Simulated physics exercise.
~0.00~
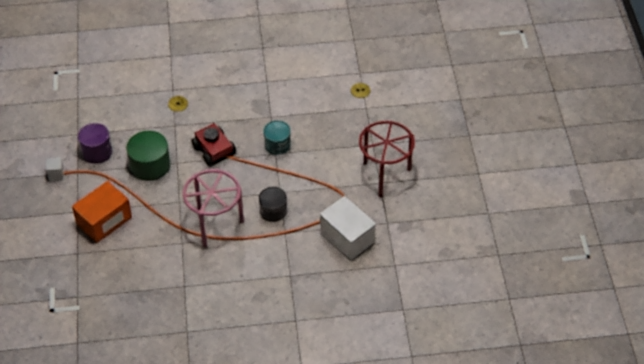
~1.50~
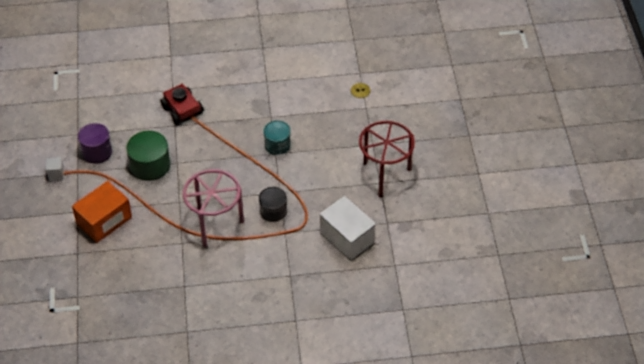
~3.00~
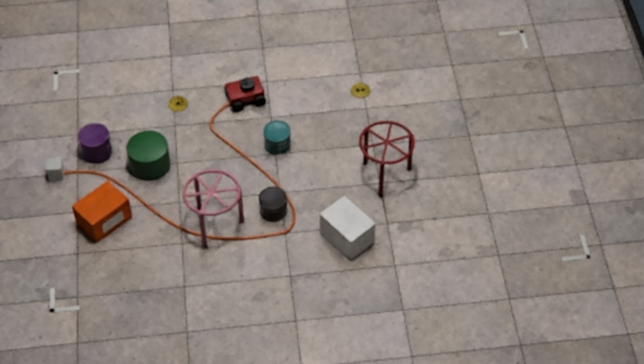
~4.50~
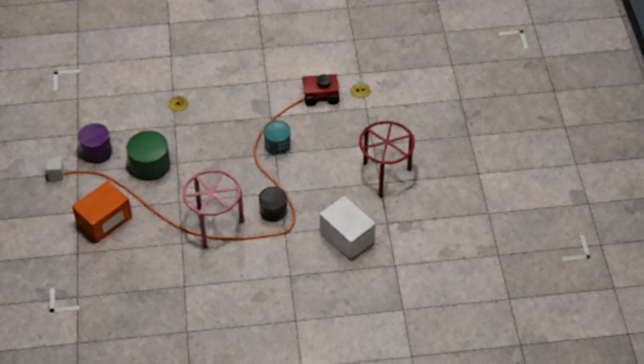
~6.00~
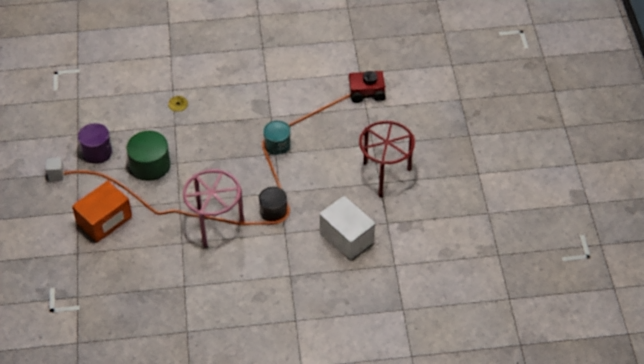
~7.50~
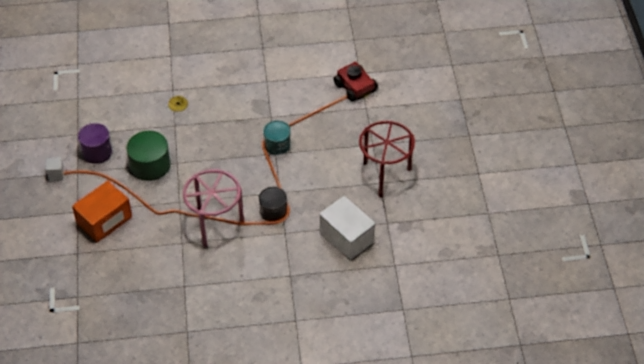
On a grey tiled floor, a small red cart trailing an orange cord among bins, boxes and stools drove up and left to one yellow mark, then right to another, drawing the cord against the teal and black bins before stopping, with nothing knocked over.
